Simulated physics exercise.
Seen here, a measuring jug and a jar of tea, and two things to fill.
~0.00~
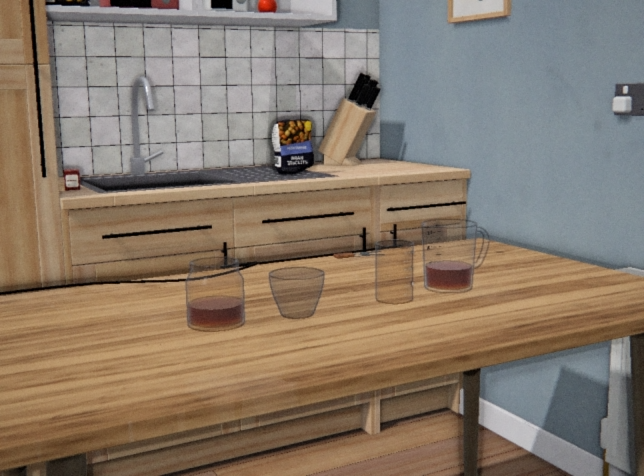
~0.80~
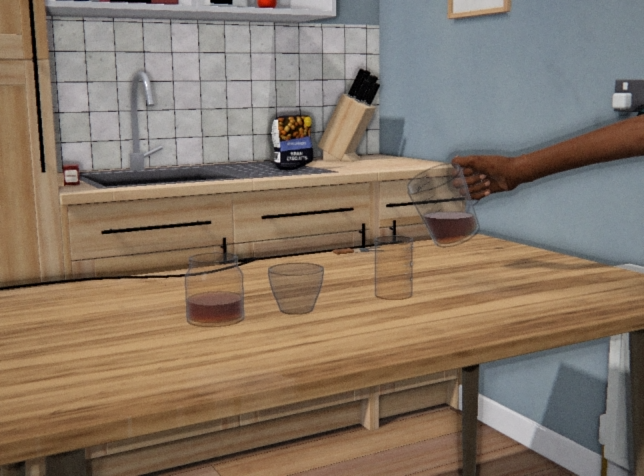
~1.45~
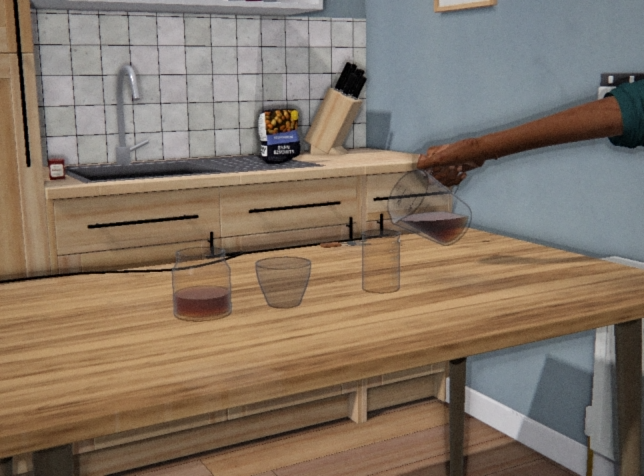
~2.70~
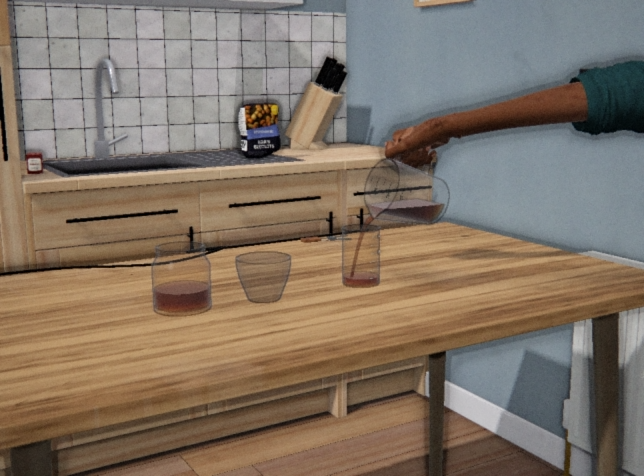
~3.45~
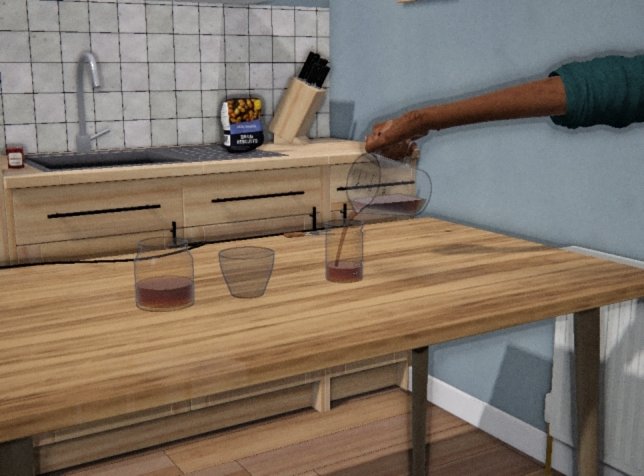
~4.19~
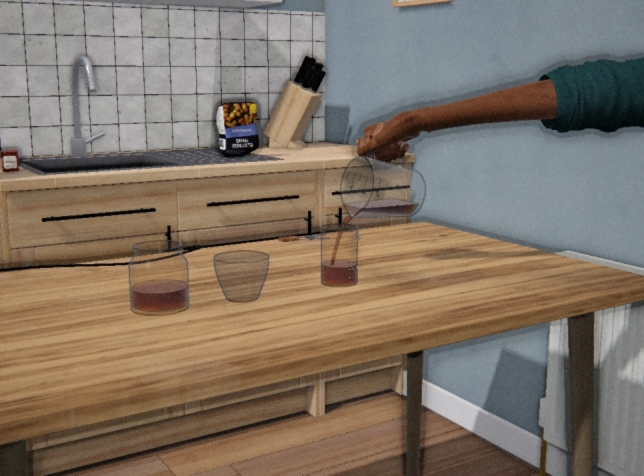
A bare arm in a dark green sleeve reaches in from the right of a kitchen with blue walls, seen from slightly above a wooden table. On the table stand a clear jar of reddish-brown tea, an empty cup, an empty beaker and a jug of tea. The hand lifts the jug, tilts it leftward and pours a thin stream, partly filling the beaker, as the view drifts right.
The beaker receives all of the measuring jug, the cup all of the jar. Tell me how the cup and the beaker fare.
The cup takes it all; the beaker takes it all.
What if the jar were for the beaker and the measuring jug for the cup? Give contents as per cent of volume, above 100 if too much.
In turn 50 and 70 per cent.
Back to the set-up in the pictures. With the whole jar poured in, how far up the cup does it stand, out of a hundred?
Close to 65 %.
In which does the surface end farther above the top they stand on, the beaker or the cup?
It is the one on the right.
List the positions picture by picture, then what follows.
The first frame shows before the pour; measuring jug (449, 254) about a third full; jar (215, 291) about a quarter full; beaker (394, 271) empty; cup (297, 292) empty.
In the second frame, the measuring jug is on its way; measuring jug (445, 205) tipped 25° with all of its load; beaker (394, 267) empty.
The third frame shows the tea nears the lip; measuring jug (430, 209) tipped 60° with all of its load; beaker (381, 260) empty.
The fourth frame shows pouring; measuring jug (407, 194) tipped 70° with about three quarters of its load; beaker nearly empty, surface at (361, 276).
The fifth frame shows pouring; measuring jug (389, 187) tipped 75° with about two thirds of its load; cup (247, 271) empty.
The sixth frame shows pouring; measuring jug (382, 189) tipped 80° with about half of its load; jar about a quarter full, surface at (159, 287); beaker about a third full, surface at (339, 264); cup (242, 275) empty.
After 5.3 s, the beaker is about half full.
After 7.2 s, the beaker is about two thirds full.
After 15.1 s, the cup is about two thirds full; the beaker is about two thirds full.
